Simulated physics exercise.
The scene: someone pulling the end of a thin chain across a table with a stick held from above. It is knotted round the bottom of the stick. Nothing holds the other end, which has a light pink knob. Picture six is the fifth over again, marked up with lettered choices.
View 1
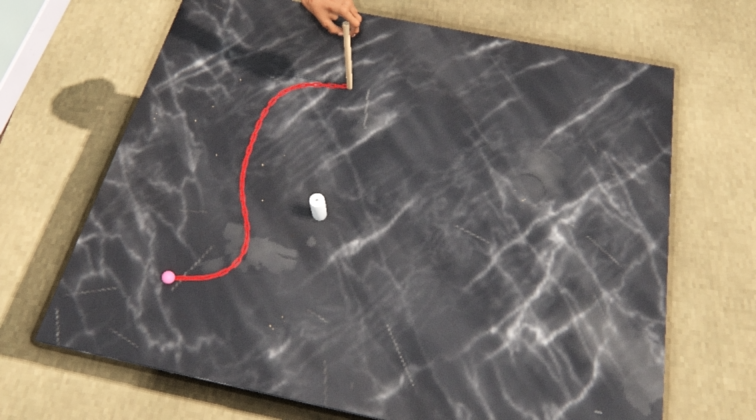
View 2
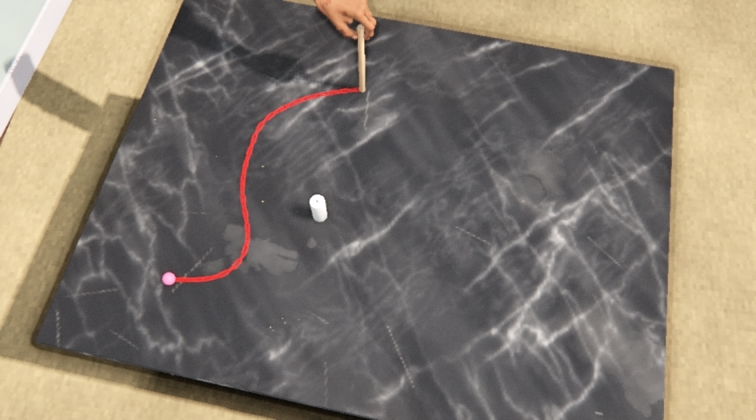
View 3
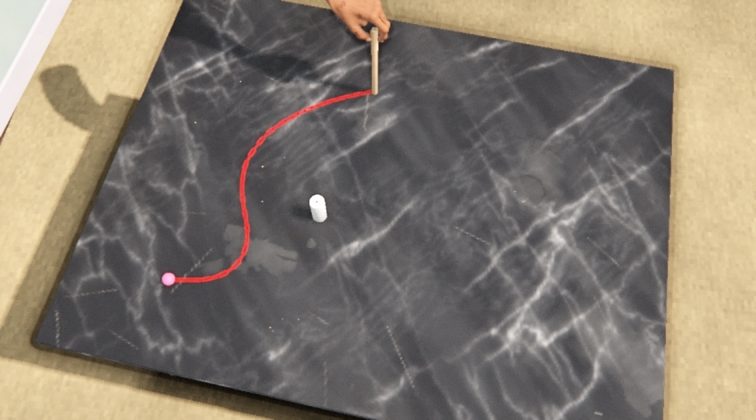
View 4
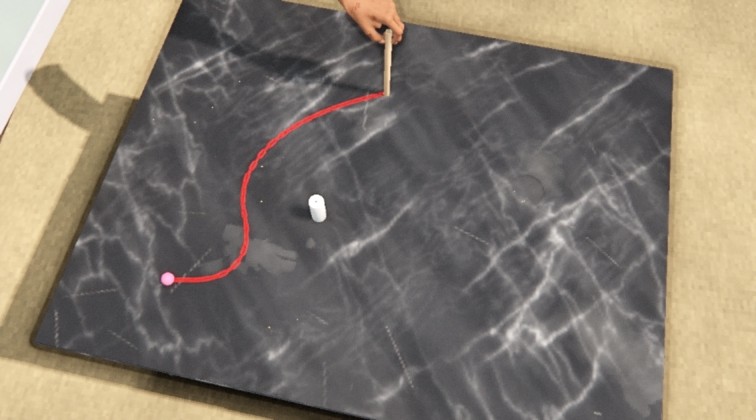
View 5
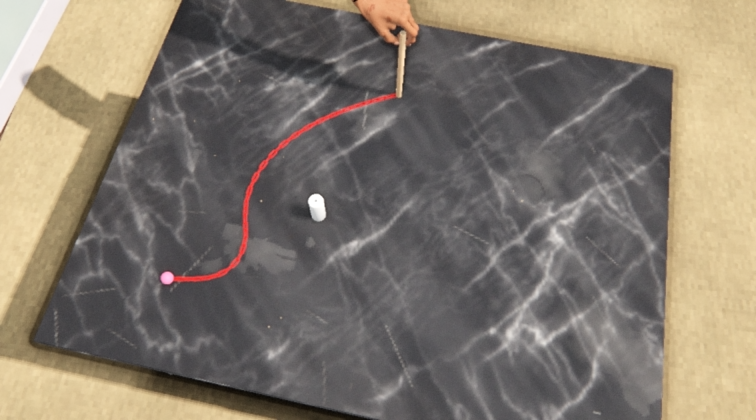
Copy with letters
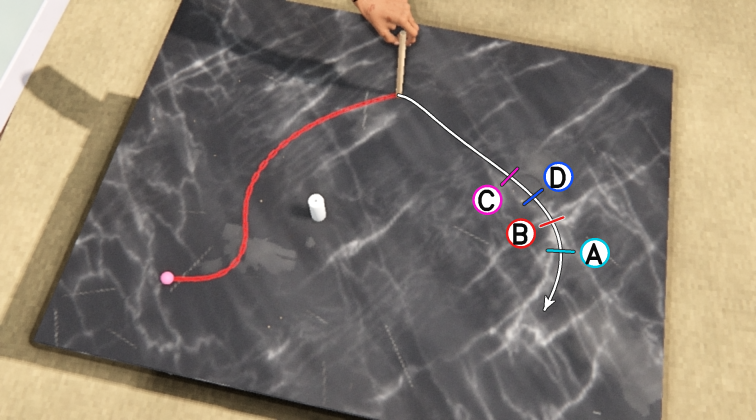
Hand with a stick dragging one end of a red chain rightward across a dark marbled table, past a small white candle.
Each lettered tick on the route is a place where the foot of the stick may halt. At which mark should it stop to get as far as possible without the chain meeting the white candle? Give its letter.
Mark D.
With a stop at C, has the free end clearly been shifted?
Yes.
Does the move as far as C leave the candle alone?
Yes.
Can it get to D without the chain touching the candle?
Yes.
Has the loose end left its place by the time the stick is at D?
Yes.
On the marked copy, A at (561, 251); B at (552, 222); C at (510, 177); D at (533, 197); the route from (399, 95) via (516, 181) to (545, 310).
Following D. Soon after the start, foot of the stick (444, 128), middle of the chain (288, 172), free end (168, 278).
Later, foot of the stick (491, 163), middle of the chain (324, 182), free end (179, 277).
In the end, foot of the stick (533, 197), middle of the chain (361, 192), free end (204, 262); nothing has been touched.
As for the rest, A brings the chain against the candle; B brings the chain against the candle; C is safe but short.
